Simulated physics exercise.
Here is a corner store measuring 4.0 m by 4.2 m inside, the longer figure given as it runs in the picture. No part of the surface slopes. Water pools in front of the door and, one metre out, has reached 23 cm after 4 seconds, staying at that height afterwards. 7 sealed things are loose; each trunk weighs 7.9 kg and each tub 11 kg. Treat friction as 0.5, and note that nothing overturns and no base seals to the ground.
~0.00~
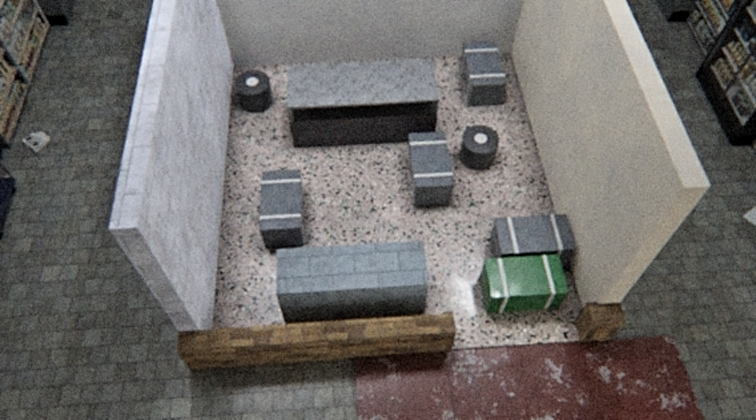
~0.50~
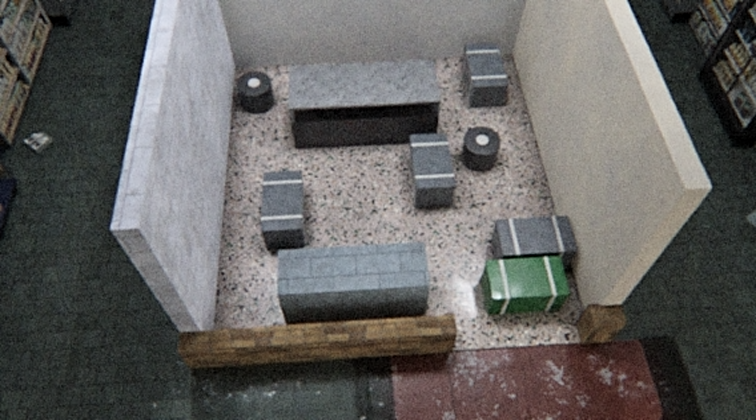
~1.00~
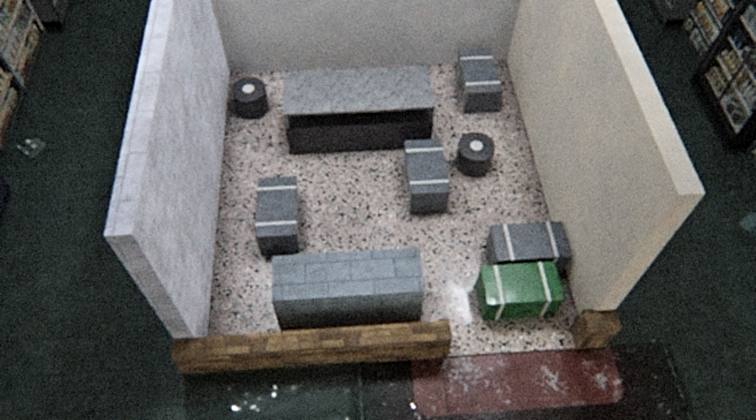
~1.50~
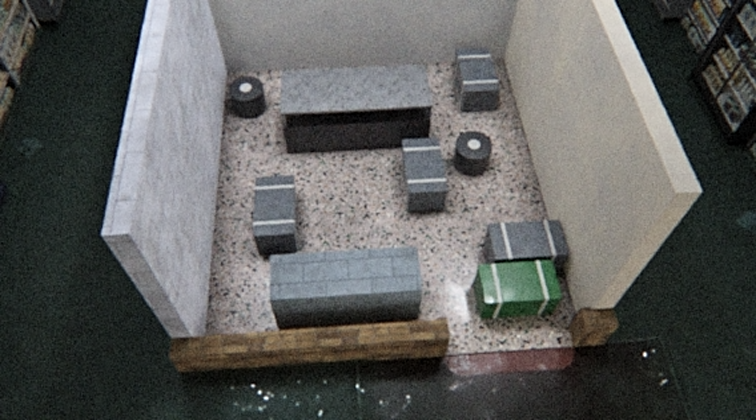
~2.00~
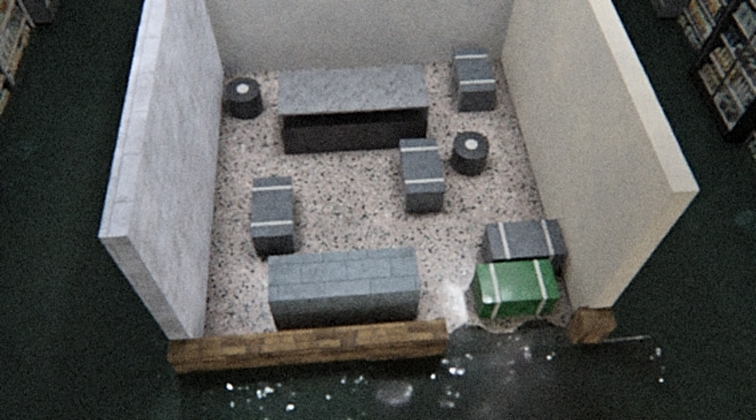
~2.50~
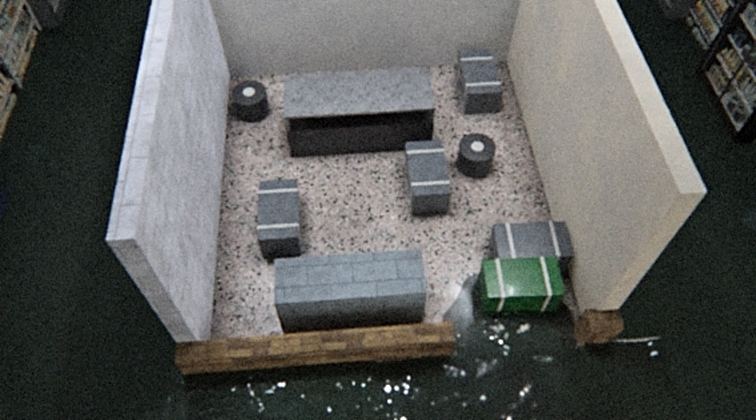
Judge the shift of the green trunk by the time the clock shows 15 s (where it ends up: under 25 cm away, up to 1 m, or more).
It is left well away.
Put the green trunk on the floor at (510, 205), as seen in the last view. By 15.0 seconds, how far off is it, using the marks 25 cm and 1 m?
Here it heads a good way off.
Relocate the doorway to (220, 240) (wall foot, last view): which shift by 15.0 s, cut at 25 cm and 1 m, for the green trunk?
That would leave the green trunk a little displaced.
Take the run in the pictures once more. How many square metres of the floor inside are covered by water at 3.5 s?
Wet area: Approx. 2.5 m2.
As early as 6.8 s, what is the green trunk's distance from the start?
By then it has shifted roughly 200 cm.
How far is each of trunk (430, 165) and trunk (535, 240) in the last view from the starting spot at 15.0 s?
Respectively 80 and 300 cm.
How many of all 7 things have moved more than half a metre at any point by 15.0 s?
The tally stands at 7.
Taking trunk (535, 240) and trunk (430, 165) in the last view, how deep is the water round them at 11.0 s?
Roughly 16 and 5 cm.
After 3.5 s the green trunk is near (520, 255), 0.3 m from its start, afloat; 1 afloat.
After 6.8 s the green trunk is near (466, 125), 2.1 m from its start, afloat; 5 afloat.
After 11.0 s the green trunk is near (451, 128), 2.1 m from its start, afloat; 7 afloat.
After 15.0 s the green trunk is near (464, 95), 2.6 m from its start, afloat; 7 afloat.
